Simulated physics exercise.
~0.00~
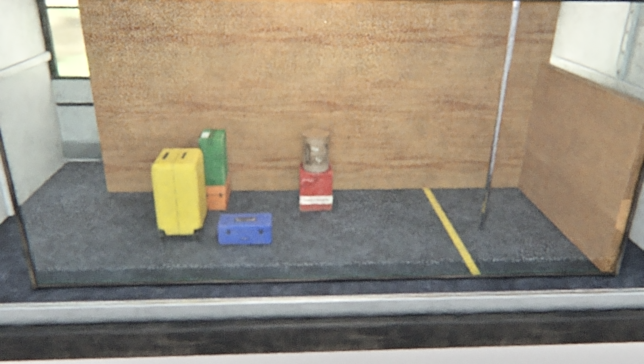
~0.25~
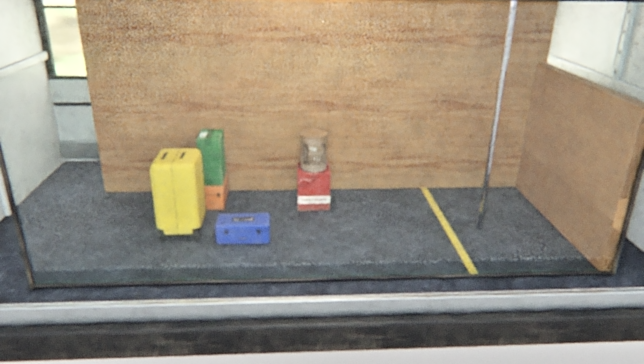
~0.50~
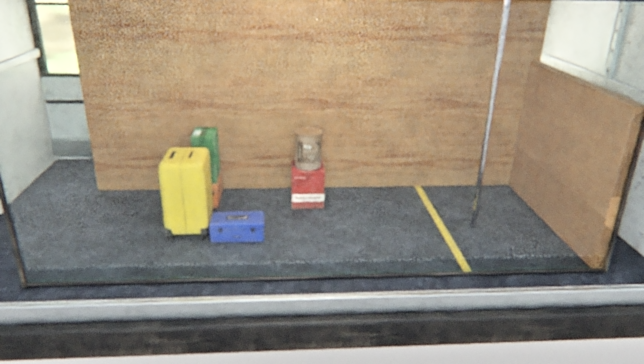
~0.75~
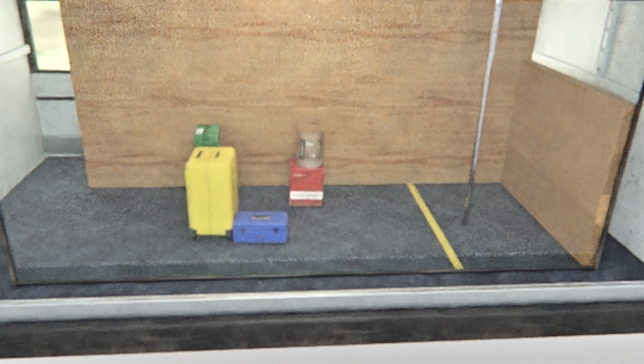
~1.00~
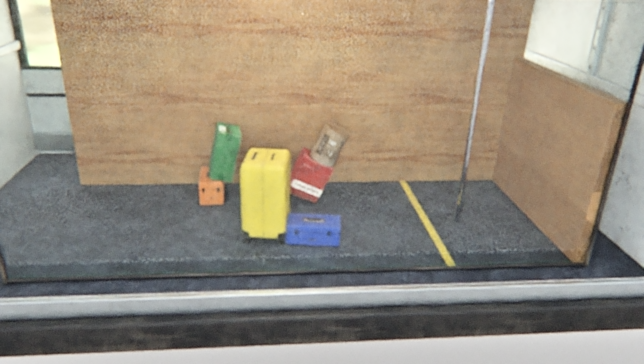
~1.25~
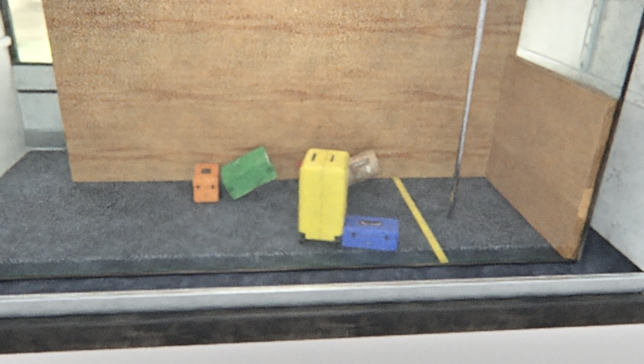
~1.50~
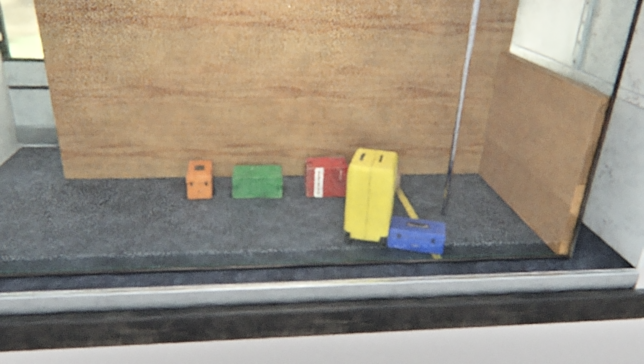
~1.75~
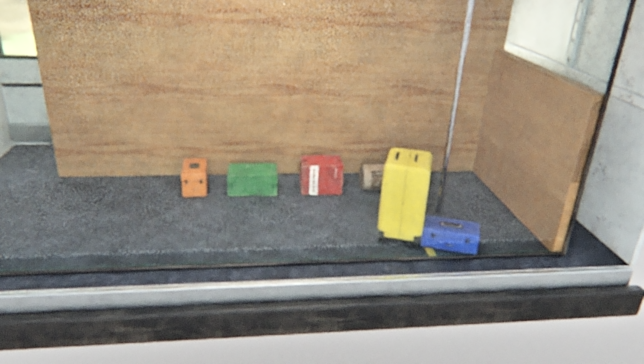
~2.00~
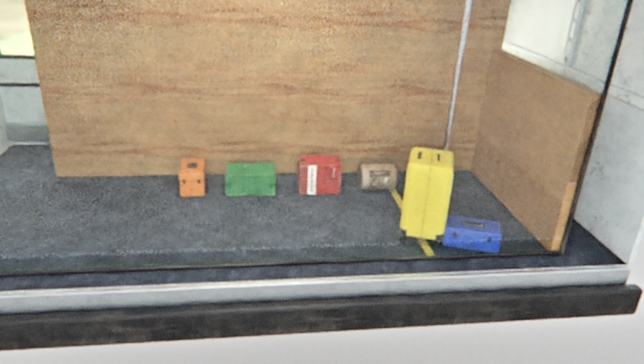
The clip opens on a grey-floored bay with a wooden back wall, where a yellow wheeled case stands beside a blue toolbox, a green pack rests on an orange toolbox, and a brown bucket sits on a red pack. After a brief stillness, the yellow case starts rolling right and the blue toolbox slides along with it. The green pack and the stacked red pack and bucket then tip over to the right. They come to rest on their sides in a row with the orange toolbox, short of the yellow line. The case, still upright, and the blue toolbox continue rightward, and the toolbox ends beyond the line.
